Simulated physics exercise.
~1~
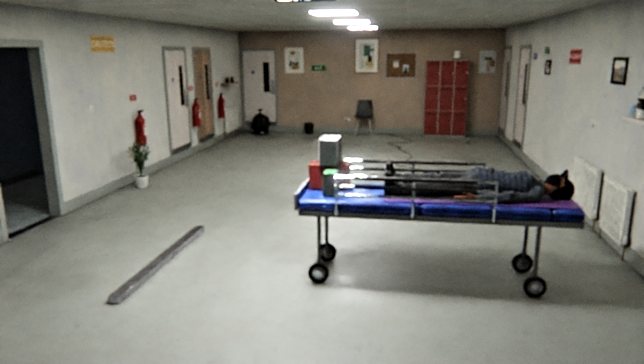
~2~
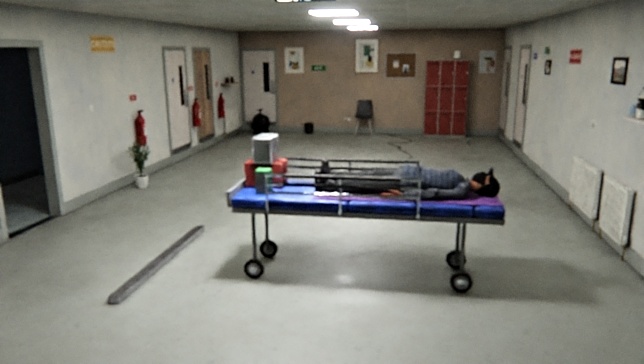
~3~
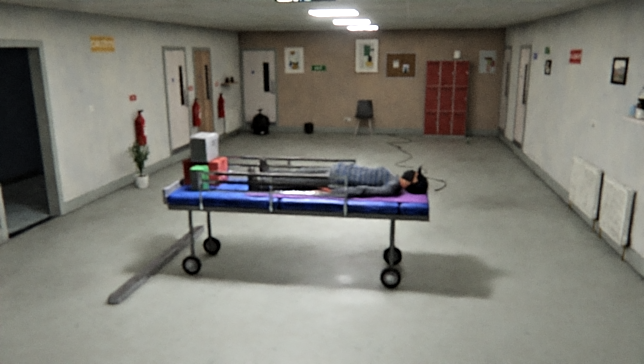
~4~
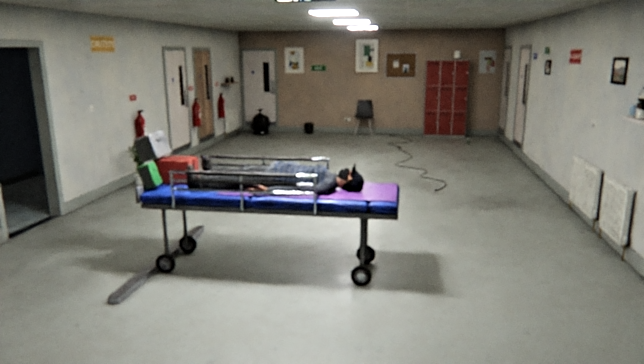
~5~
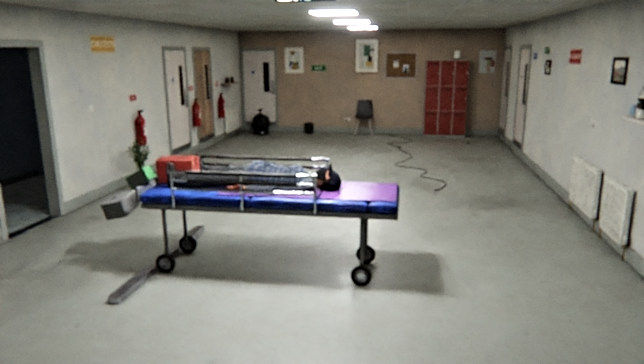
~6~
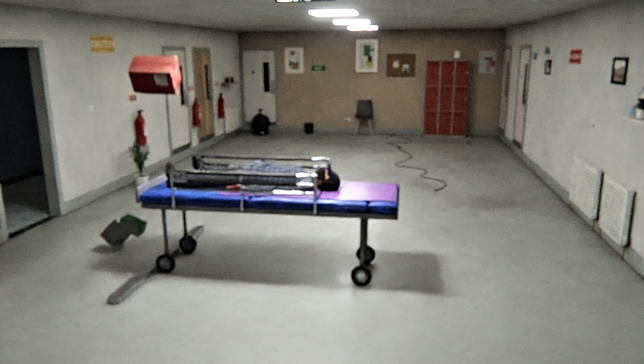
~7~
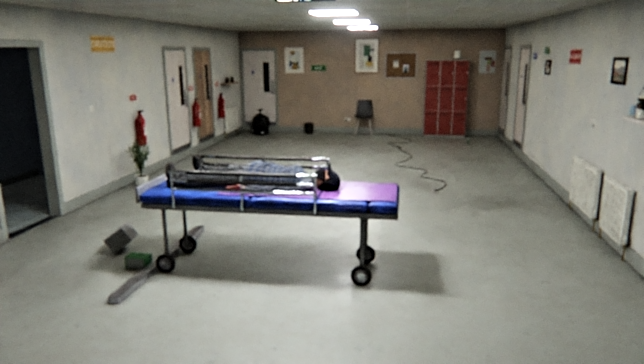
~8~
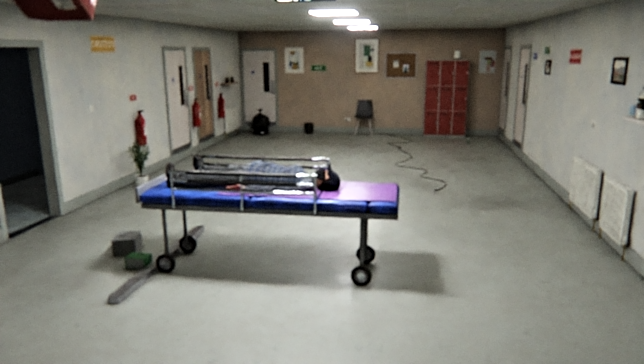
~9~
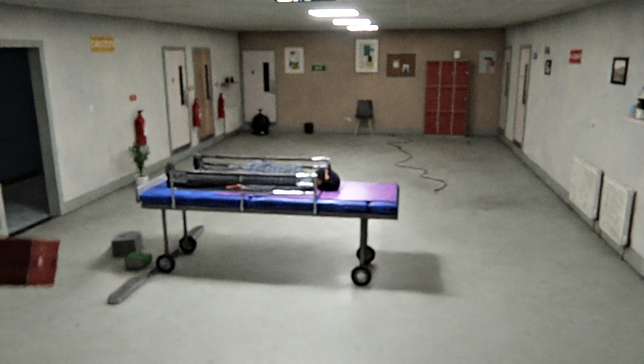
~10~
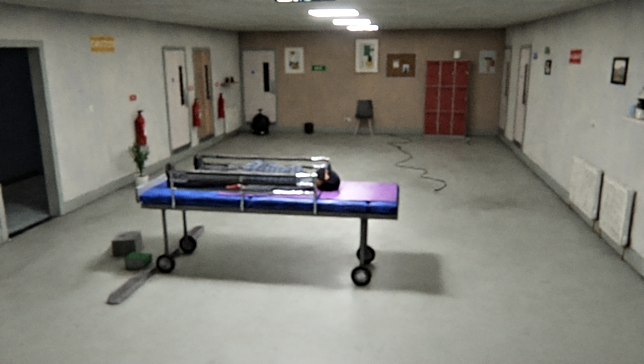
At first, a wheeled stretcher rolls leftward across a grey-floored room, carrying a limp person lying on their back, with a red bag, a grey box and a green item at the left end. It reaches a low strip on the floor and stops dead, while the person keeps sliding feet first toward that end. The grey box and green item tip over the edge and tumble to the floor. The red bag flips high into the air, then drops at the far left and passes out of view. Finally, the stretcher stands still with the person aboard and the two fallen things beside the strip.
